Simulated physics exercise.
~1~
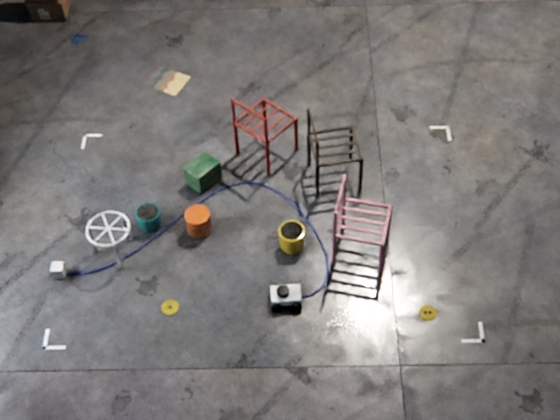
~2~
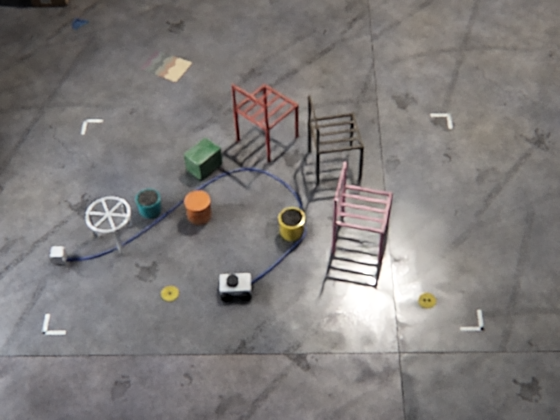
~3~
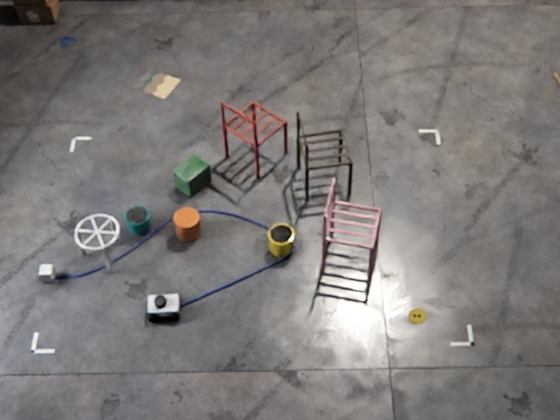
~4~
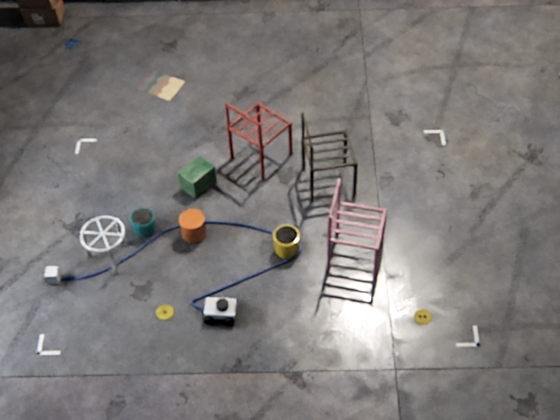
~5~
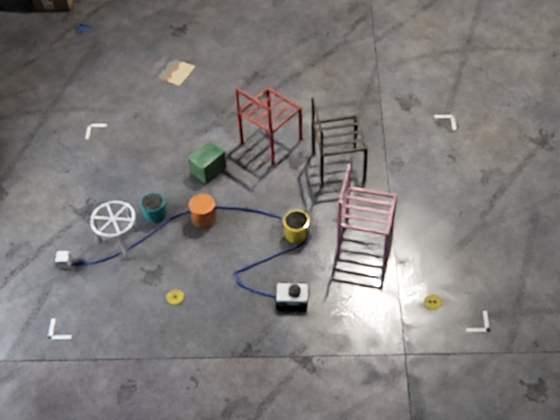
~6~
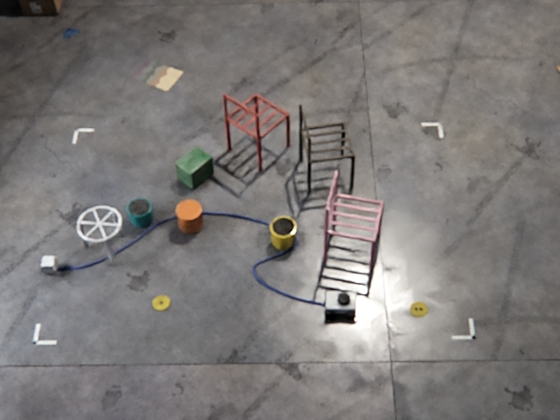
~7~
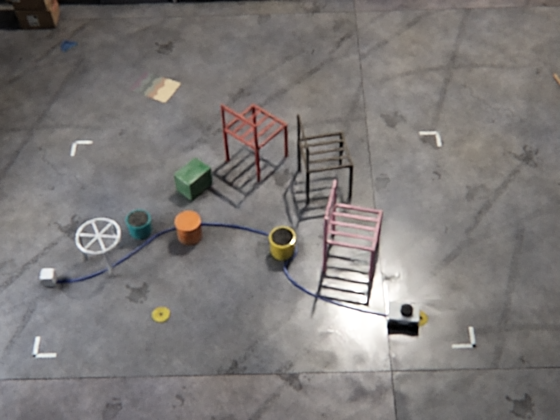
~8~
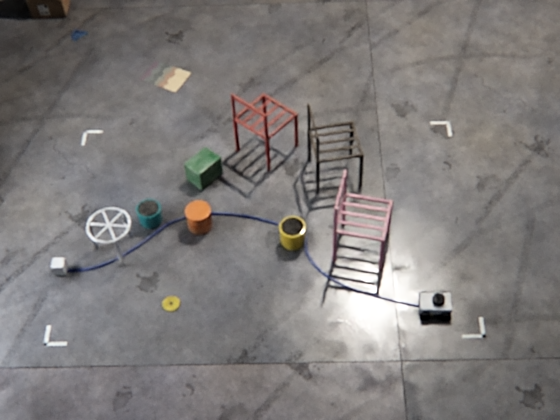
On a workshop floor, a small cart trailing a blue lead drives left, then right, and stops.
